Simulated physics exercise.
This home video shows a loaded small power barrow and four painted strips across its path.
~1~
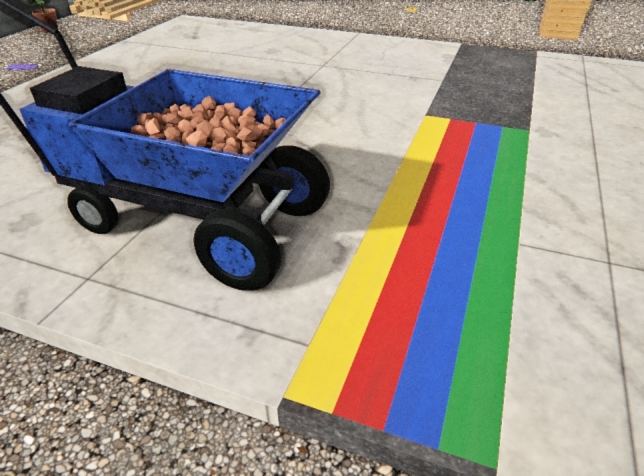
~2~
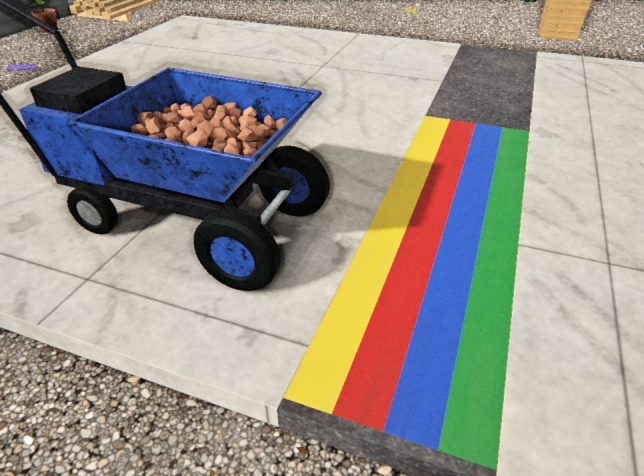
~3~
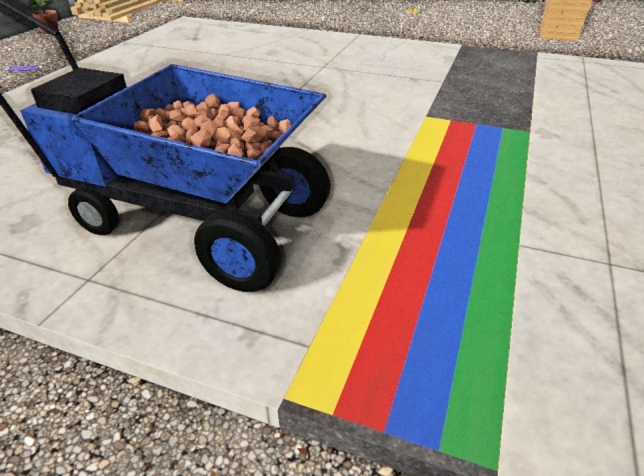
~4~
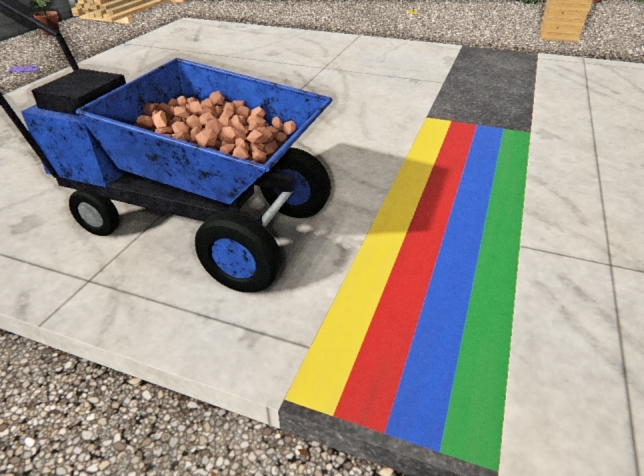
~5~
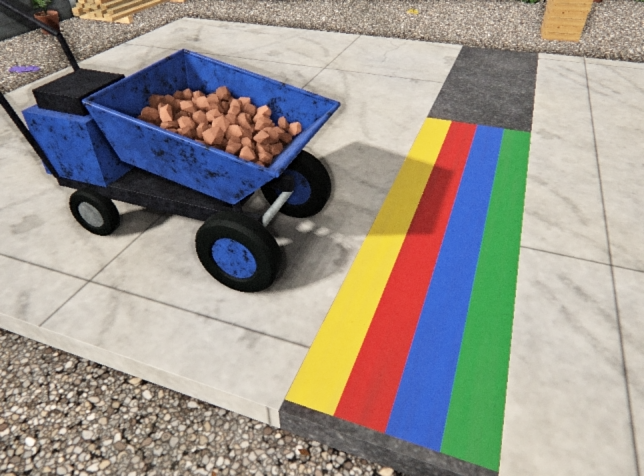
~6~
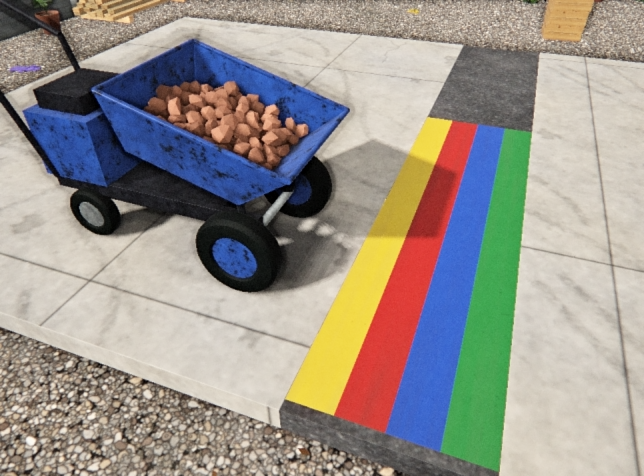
The blue skip of a small barrow tilts forward to the right, carrying its reddish-brown rubble.
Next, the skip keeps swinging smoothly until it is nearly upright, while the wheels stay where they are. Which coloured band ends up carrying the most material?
The red band.
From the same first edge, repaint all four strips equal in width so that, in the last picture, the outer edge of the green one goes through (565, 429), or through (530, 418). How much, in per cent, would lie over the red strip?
In order, 40 % and 40 %.
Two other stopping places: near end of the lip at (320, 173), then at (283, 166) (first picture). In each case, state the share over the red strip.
Well, you'd get roughly 10 per cent from the first place and roughly 30 per cent from the second.
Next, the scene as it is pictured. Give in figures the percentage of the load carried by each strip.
In per cent, approximately: Yellow 20, red 35, blue 20, green 15.
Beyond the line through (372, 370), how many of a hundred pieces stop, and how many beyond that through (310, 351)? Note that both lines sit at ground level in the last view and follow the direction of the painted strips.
Around 60 per cent for the first, around 100 per cent for the second.
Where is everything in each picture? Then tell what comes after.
Lip of the skip near (251, 160), level; top of the load near (198, 123), lumps of rubble; yellow strip near (332, 350); red strip near (378, 363); blue strip near (426, 378); green strip near (477, 393), in the first frame.
Lip of the skip near (252, 161), level; top of the load near (198, 122), in the second frame.
Lip of the skip near (258, 164), tipped barely; top of the load near (189, 125), in the third frame.
Lip of the skip near (266, 169), tipped a little; top of the load near (194, 123), in the fourth frame.
Lip of the skip near (276, 175), tipped a little; top of the load near (189, 107), in the fifth frame.
Lip of the skip near (288, 182), tipped clearly; top of the load near (190, 111); yellow strip near (334, 351); red strip near (380, 365); blue strip near (428, 380); green strip near (479, 395), in the sixth frame.
Shortly afterwards, skip tipped steeply; the whole lot in the skip.
Next, skip tipped right over; the bulk in the skip; a little over the yellow strip; a little over the red strip.
Some moments later, skip tipped right over; a little in the skip; a little over the yellow strip; near a third over the red strip; near a quarter over the blue strip; a little over the green strip; only a few off the paint.
In the end, skip tipped right over; only a few in the skip; near a quarter over the yellow strip; near a third over the red strip; near a quarter over the blue strip; a little over the green strip; a little off the paint.
